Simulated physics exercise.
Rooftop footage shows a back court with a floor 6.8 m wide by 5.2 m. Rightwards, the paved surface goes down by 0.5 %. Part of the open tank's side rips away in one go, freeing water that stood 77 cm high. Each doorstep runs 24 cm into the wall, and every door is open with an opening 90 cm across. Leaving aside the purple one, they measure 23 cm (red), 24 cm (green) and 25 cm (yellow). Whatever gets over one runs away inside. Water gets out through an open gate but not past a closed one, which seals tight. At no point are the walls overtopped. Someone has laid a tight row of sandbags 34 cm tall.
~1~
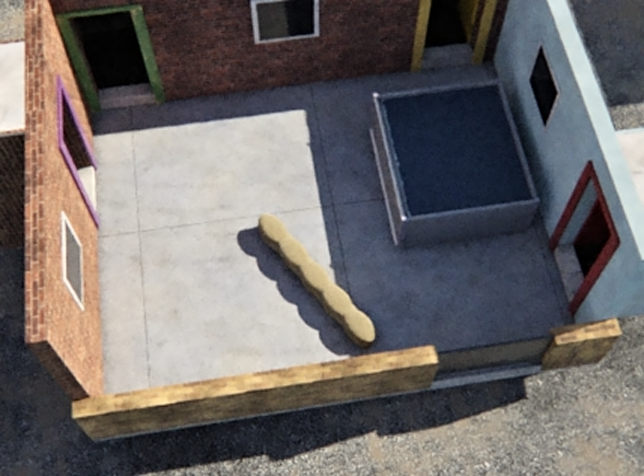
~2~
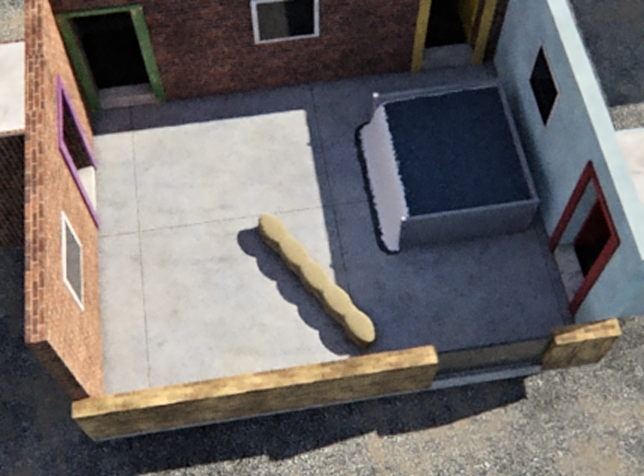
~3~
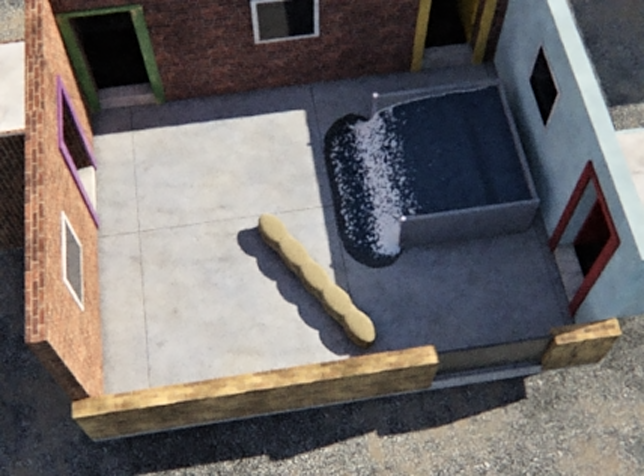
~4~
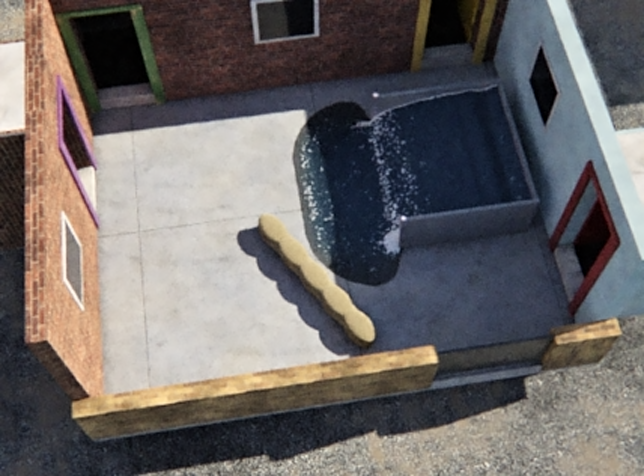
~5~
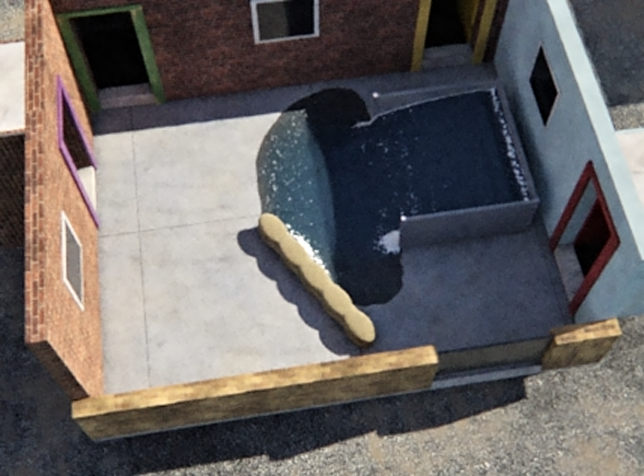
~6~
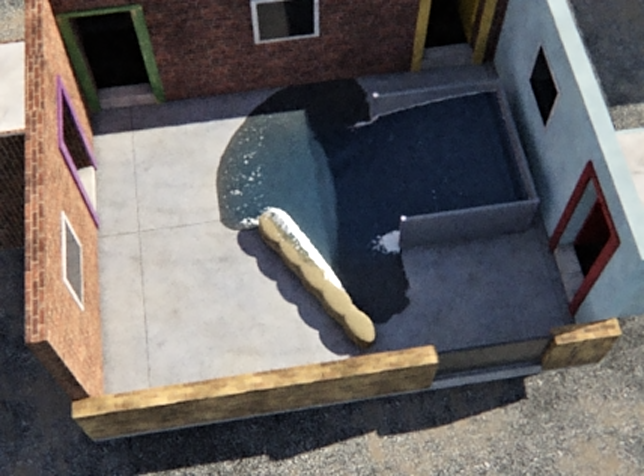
A walled courtyard held a large open tank of dark water, whose left side suddenly gave way, and the water poured out leftward across the paving, spreading wide and washing against a lumpy tan barrier.
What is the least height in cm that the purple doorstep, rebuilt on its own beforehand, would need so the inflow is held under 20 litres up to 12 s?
Around 28 cm would be enough.
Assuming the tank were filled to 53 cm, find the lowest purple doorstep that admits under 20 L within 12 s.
Then a height close to 18 cm.
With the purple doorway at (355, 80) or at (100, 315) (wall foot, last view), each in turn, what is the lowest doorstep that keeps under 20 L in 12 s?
In turn: About 7.5 cm, about 8.5 cm.
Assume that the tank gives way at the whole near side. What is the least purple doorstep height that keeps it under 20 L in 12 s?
In that case about 7.0 cm.
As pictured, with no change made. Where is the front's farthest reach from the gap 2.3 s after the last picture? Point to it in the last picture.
Lab note: Front tip approx. at (106, 414).
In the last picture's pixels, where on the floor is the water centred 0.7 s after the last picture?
(359, 188), roughly.
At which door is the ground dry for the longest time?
Final door: Yellow.
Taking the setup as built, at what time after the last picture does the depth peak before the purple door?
I'd say near 1.6 seconds.
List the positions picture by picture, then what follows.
The open tank at (453, 149) is whole and still, 77 cm deep; the purple door at (79, 160) is dry, in the first frame.
The front is at (382, 242), 0.3 m from the gap at (389, 174); 0.5 m2 of floor is wet, 77 cm left at the back, in the second frame.
The front is at (345, 233), 0.8 m from the gap at (389, 177); 1.9 m2 of floor is wet, 77 cm left at the back, in the third frame.
The front is at (315, 244), 1.3 m from the gap at (389, 178); 3.5 m2 of floor is wet, 73 cm left at the back, in the fourth frame.
Water pours out at (388, 178) and has run 2.0 m, to (264, 196); about 10 cm deep outside, 65 cm at the back, in the fifth frame.
The gap is at (388, 178), the front 2.6 m out at (228, 222); the back of the open tank holds 66 cm; the purple door at (79, 160), 4.6 m from the gap, is still 2.0 m from the nearest water, in the sixth frame.
Then, 0.7 s after the last picture water covers 45 % of the floor, deepest (46 cm) near (290, 237); 21 cm at the purple door, 4 litres in over its 14 cm doorstep.
Then, 2.3 s after the last picture water covers 70 % of the floor, deepest (41 cm) near (104, 116); 30 cm at the purple door, 166 litres in over its 14 cm doorstep.
Then, 11.3 s after the last picture water covers 95 % of the floor, deepest (14 cm) near (93, 118); 7 cm at the purple door, 221 litres in over its 14 cm doorstep.
At the purple door as built, the water peaked near 31 cm, 1.5 s after the last picture.
With a doorstep of 23 cm, 64 litres would have come in within the 12 s; with 31 cm, 9 litres. So under 20 litres takes about 28 cm.
